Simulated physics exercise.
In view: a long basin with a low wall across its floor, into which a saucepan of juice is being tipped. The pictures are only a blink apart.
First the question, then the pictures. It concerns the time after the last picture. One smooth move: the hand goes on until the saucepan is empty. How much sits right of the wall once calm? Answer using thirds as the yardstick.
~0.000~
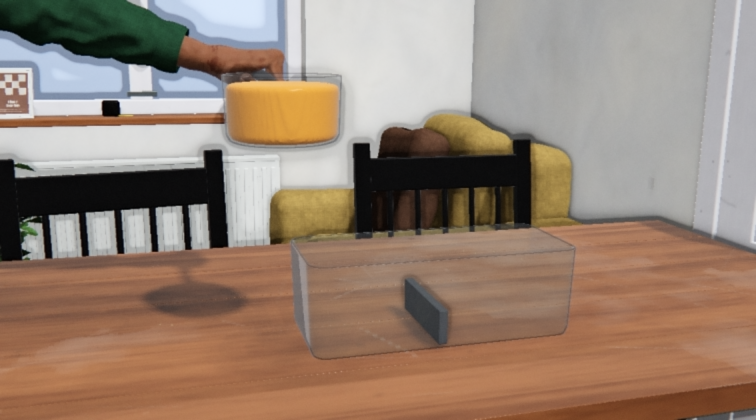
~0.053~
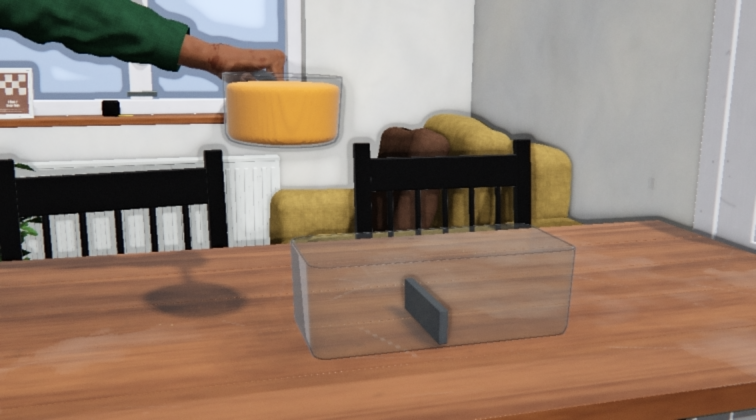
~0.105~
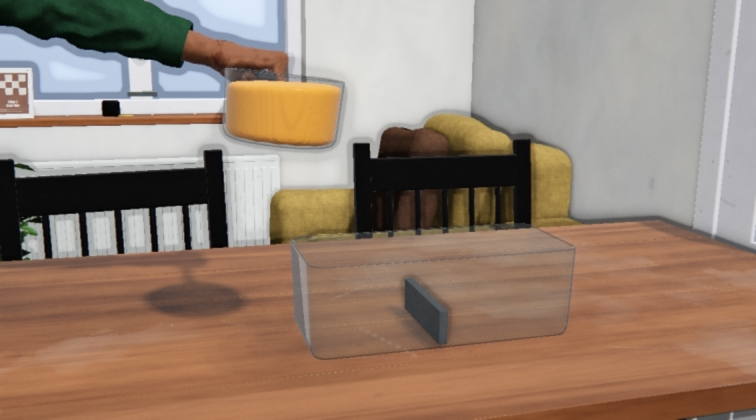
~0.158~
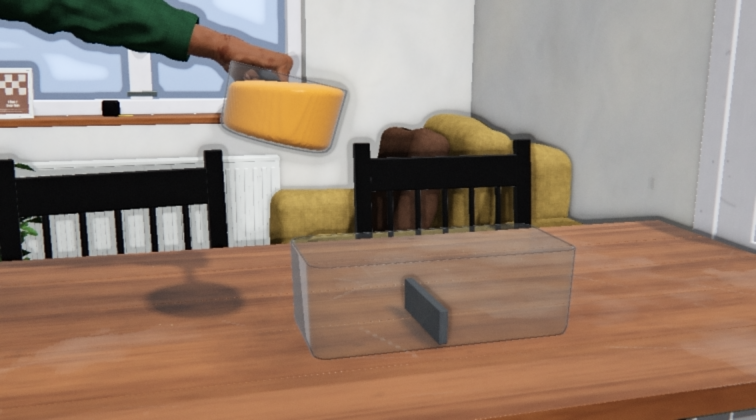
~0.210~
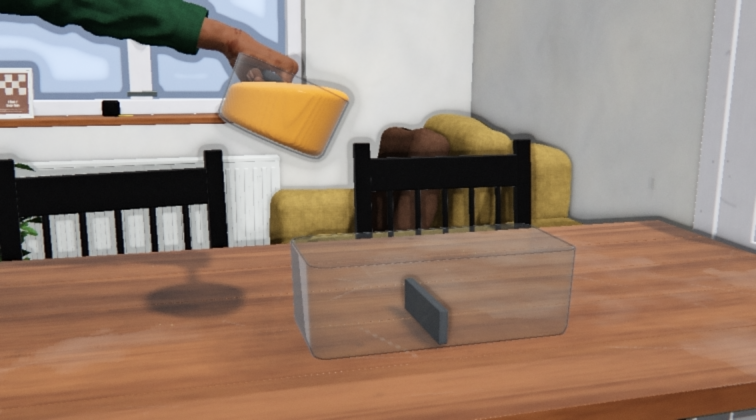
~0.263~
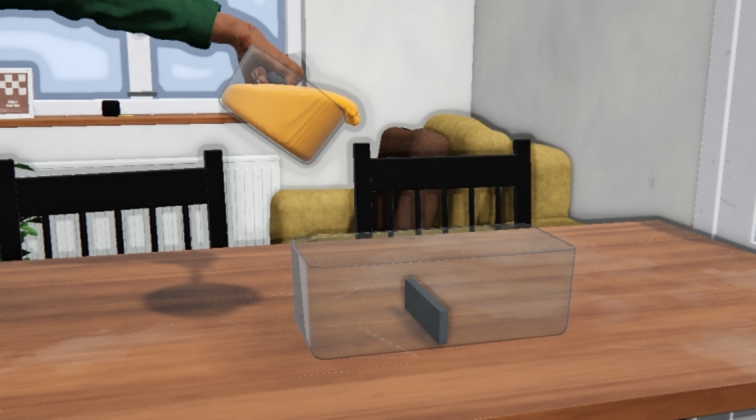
Under a third of it.
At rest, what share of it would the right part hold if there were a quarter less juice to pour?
Estimated share: Around 10 %.
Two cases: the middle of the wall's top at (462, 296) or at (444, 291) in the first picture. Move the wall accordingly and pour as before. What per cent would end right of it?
About 15 % for the first and about 10 % for the second.
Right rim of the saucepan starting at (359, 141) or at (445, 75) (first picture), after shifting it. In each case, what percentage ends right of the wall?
Estimate: 10 per cent, then 85 per cent.
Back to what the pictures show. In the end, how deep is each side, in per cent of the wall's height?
Left of the wall 70 %, right of the wall 10 %.
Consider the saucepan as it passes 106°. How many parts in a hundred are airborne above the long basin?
45 %.
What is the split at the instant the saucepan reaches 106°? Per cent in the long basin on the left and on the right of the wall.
Left 35 %, right 0 %.
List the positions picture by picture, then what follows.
In the first frame, tilt 0°; pouring edge (339, 77); surface from (225, 86) to (336, 86); the long basin's rim runs from (299, 254) to (552, 237); the wall's top is at (425, 295).
In the second frame, tilt 2°; pouring edge (340, 79); surface from (225, 86) to (336, 86).
In the third frame, tilt 6°; pouring edge (342, 84); surface from (228, 84) to (338, 88).
In the fourth frame, tilt 14°; pouring edge (344, 92); surface from (229, 84) to (342, 89).
In the fifth frame, tilt 24°; pouring edge (346, 103); surface from (227, 88) to (342, 95); 2 per cent is over the edge.
In the sixth frame, tilt 37°; pouring edge (345, 117); surface from (224, 89) to (334, 102); 7 per cent is over the edge.
A moment on, the saucepan is tipped right over and 18 per cent is still to pour, 34 is left of the wall and 0 right of it.
Next, the saucepan is tipped right over and 1 per cent is still to pour, 80 is left of the wall and 2 right of it.
Then the saucepan is tipped right over and 0 per cent is still to pour, 87 is left of the wall and 8 right of it.
Later the saucepan is tipped right over and 0 per cent is still to pour, 86 is left of the wall and 9 right of it.
At rest 85 per cent lies left of the wall, 10 right of it and 5 outside.
